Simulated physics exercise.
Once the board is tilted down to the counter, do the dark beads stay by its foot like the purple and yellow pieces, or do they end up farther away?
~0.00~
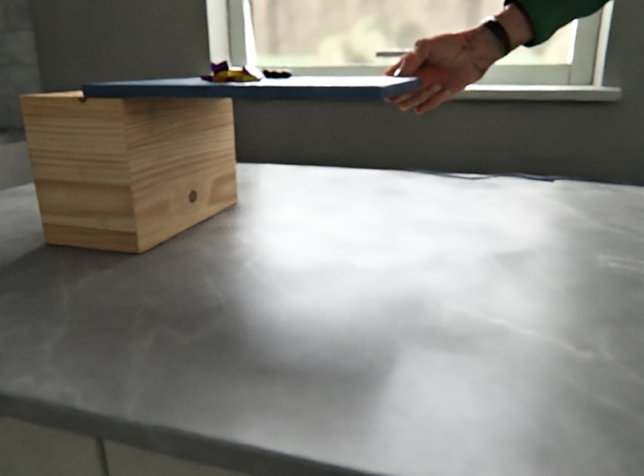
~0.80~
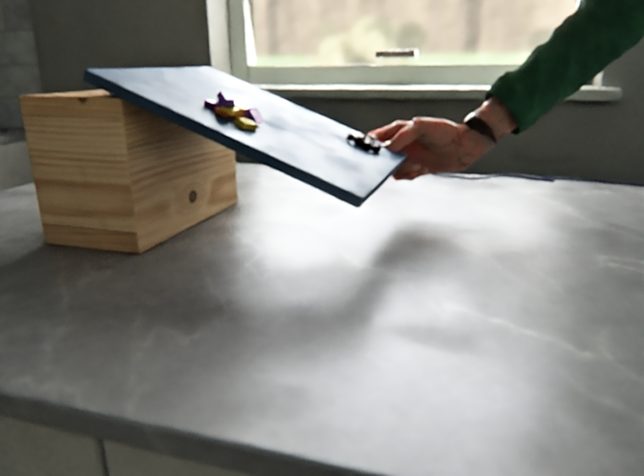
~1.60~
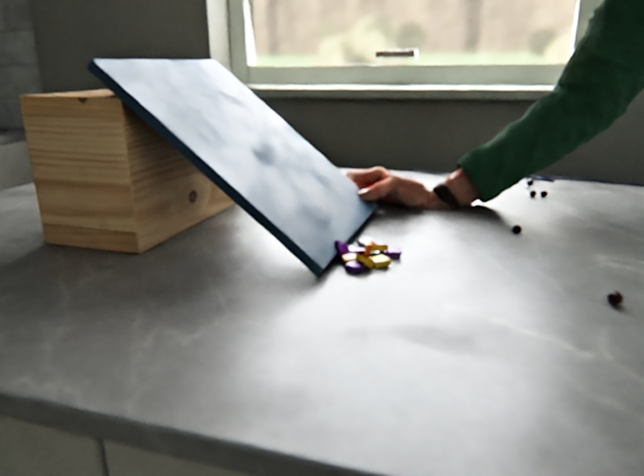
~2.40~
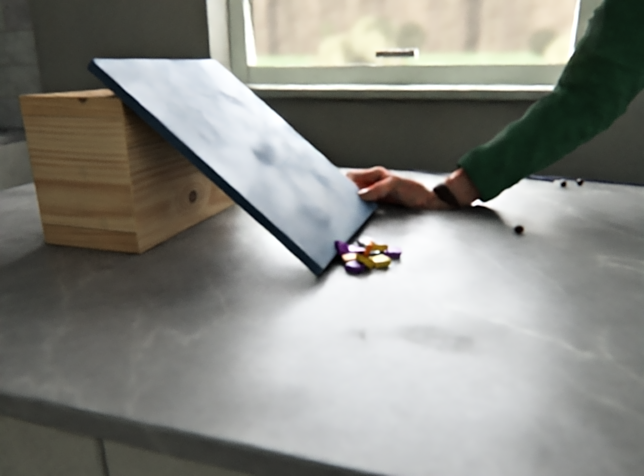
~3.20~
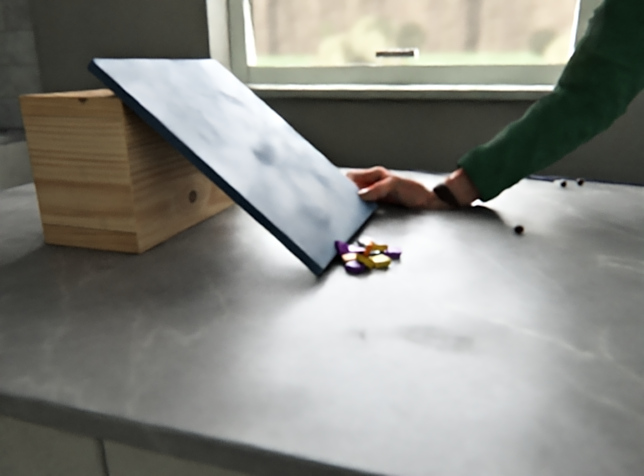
The dark beads end up farther away, scattered out to the right across the counter, while the purple and yellow pieces lie at the foot of the board.
A blue board lies level between a pale wooden block on the left and a hand in a green sleeve on the right, above a grey counter by a window, seen from a still viewpoint across the counter. On it sit some purple and yellow pieces and a cluster of small dark beads. The hand lowers its end, tilting the board down to the right until it rests on the counter. The coloured pieces slide down and stop in a pile at its foot. The beads scatter rightward, one passing out of view, and a few end up at rest well beyond the pile.
